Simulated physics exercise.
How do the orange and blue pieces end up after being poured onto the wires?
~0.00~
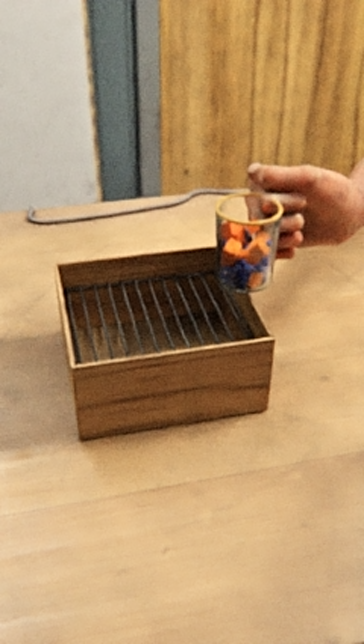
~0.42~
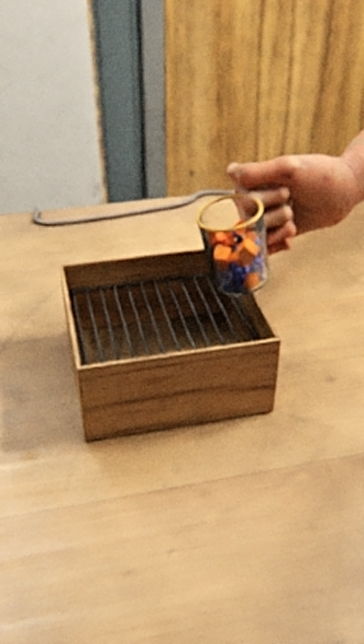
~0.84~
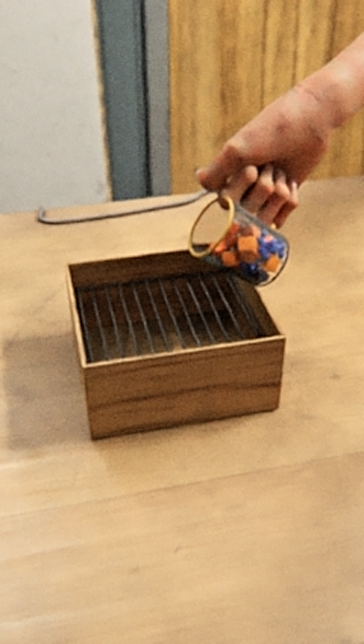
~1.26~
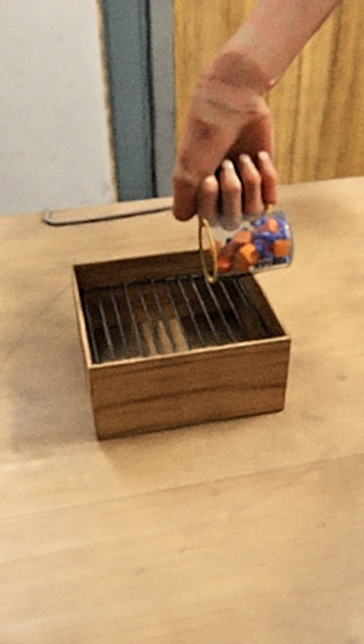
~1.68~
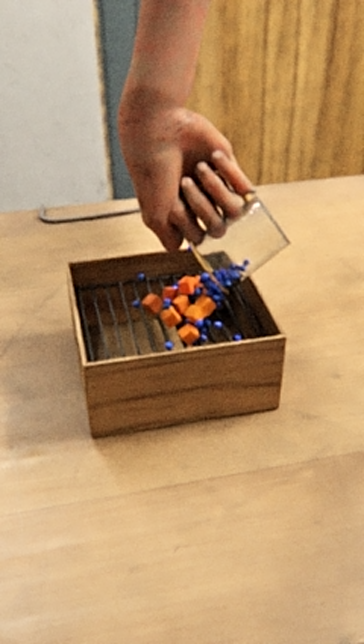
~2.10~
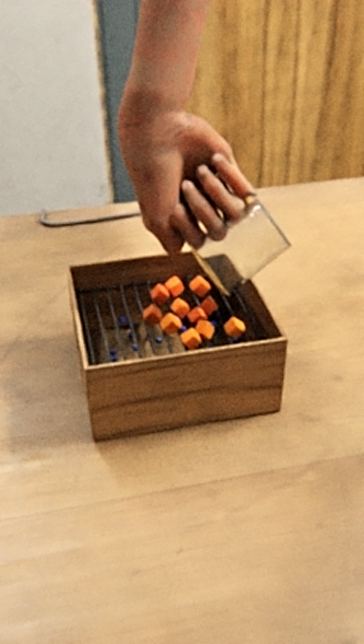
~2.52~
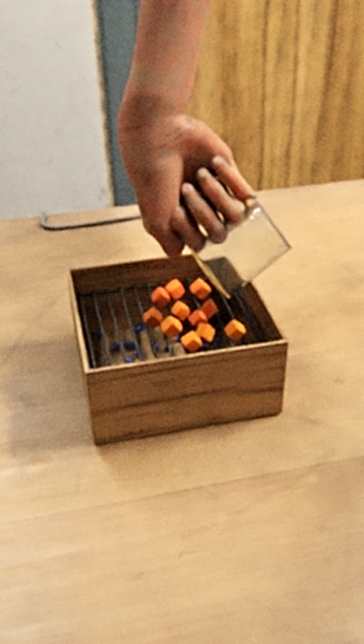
The orange pieces stay on top of the wires, while nearly all the blue ones drop through to the bottom of the box.
